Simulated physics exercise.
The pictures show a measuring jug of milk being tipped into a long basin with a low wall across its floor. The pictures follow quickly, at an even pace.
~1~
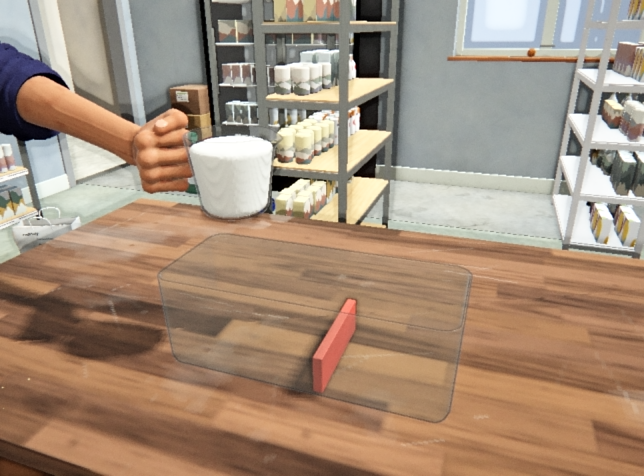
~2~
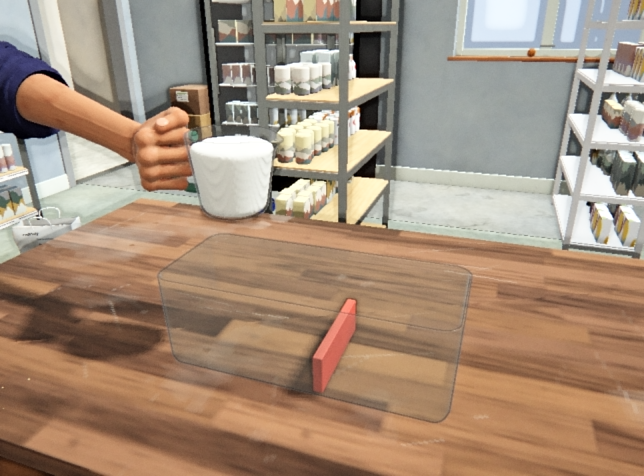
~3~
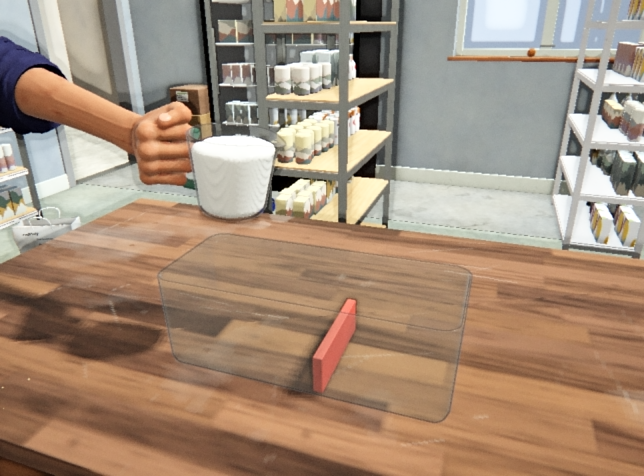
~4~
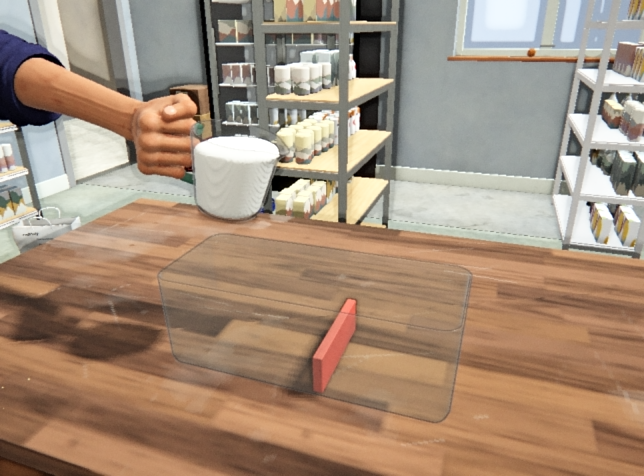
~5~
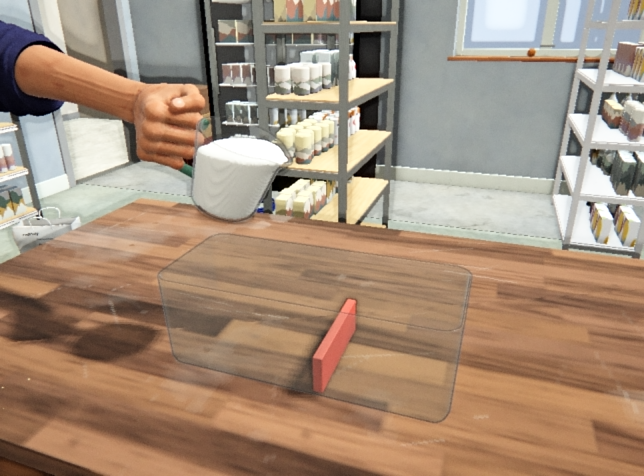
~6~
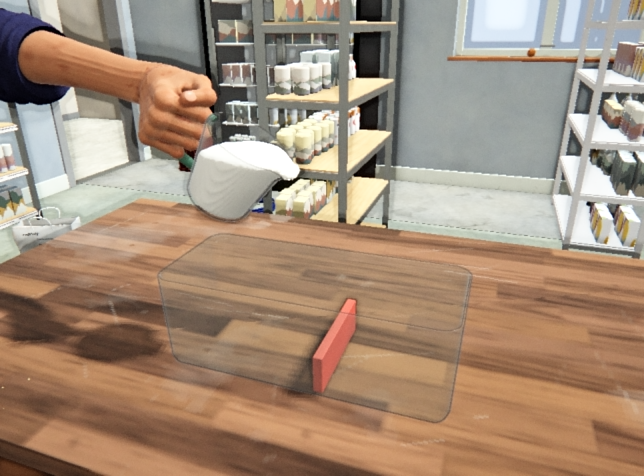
A hand held a white measuring jug of milk above a wooden table, near a clear basin with a low red wall inside, then gradually tilted it to the right until milk reached the lip.
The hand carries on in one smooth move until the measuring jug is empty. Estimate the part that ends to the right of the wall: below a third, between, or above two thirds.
It comes to less than a third.
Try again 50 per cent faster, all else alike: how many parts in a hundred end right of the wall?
Close to 15 per cent.
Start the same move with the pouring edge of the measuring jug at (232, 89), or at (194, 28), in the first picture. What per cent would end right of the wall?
First some 10, then 10 per cent.
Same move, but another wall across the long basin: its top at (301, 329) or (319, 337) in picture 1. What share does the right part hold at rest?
Near 90 % and 65 %.
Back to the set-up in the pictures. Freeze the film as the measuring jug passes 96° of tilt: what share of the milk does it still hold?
About 40 per cent.
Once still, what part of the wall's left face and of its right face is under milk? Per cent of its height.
The left part 30 per cent, the right part 10.
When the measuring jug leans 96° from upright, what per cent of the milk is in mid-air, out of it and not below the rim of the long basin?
It comes to 25 per cent or so.
A moment on, the measuring jug is tipped on its side and 39 per cent is still to pour, 18 is left of the wall and 16 right of it.
Next, the measuring jug is tipped right over and 3 per cent is still to pour, 71 is left of the wall and 21 right of it.
Then the measuring jug is tipped right over and 0 per cent is still to pour, 77 is left of the wall and 22 right of it.
Later the measuring jug is tipped right over and 0 per cent is still to pour, 77 is left of the wall and 22 right of it.
At rest 77 per cent lies left of the wall, 22 right of it and 1 outside.
